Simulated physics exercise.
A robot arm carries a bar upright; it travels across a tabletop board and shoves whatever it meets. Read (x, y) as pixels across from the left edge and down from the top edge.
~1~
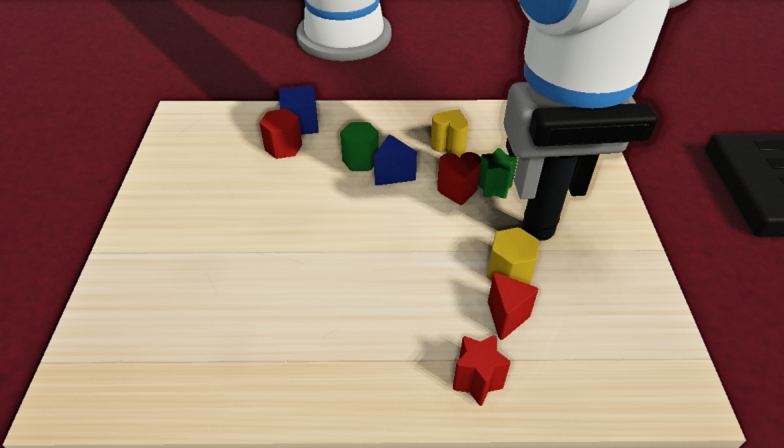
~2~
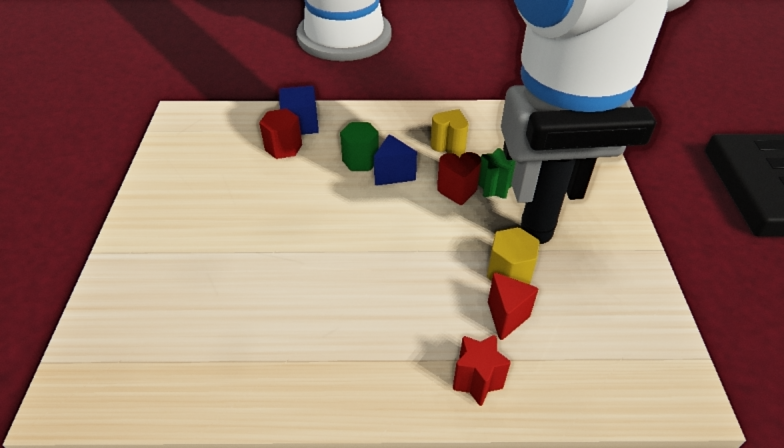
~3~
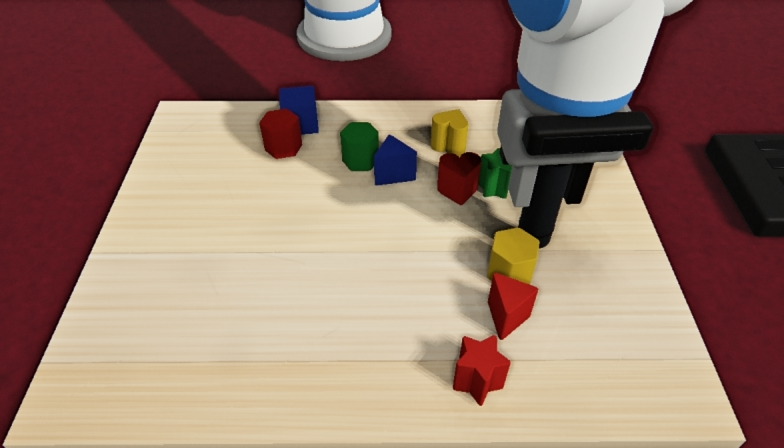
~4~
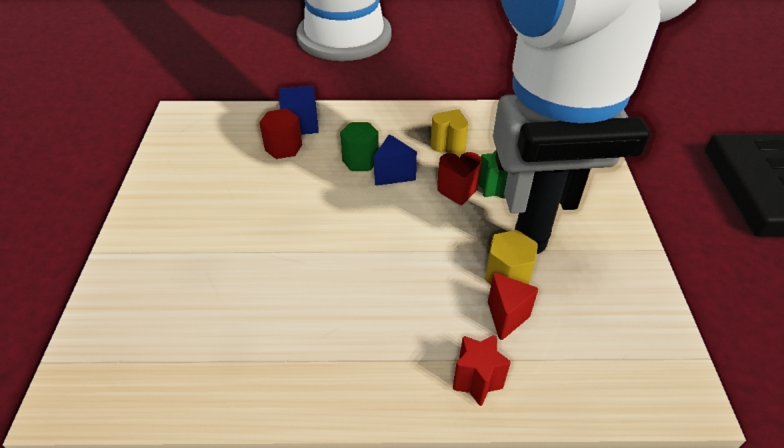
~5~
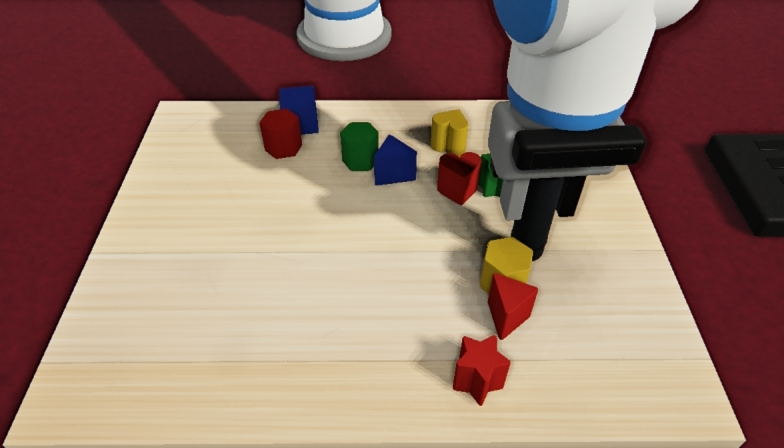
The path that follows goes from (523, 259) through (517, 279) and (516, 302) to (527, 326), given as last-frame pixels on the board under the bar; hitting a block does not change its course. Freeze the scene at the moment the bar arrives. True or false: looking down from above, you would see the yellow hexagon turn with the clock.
That is true.
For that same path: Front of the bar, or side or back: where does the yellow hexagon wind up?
The bar has lost it.
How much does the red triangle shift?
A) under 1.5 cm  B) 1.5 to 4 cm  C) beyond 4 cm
B (1.5 to 4 cm)
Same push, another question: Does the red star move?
I'd say no.
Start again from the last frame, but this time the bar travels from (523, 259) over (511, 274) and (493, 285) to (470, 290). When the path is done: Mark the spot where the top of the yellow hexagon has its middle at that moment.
Its top middle will sit at (459, 293).
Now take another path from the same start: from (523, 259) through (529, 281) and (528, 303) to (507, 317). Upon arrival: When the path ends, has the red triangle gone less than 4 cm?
Yes, that is what happens.
On the path given first. Halfway along, bar (516, 281); yellow hexagon (485, 278); red triangle (507, 309), turned 35° anticlockwise.
At the end, bar (530, 317); red star unmoved; yellow hexagon (481, 282), turned 20° clockwise; red triangle (504, 322), turned 15° anticlockwise.
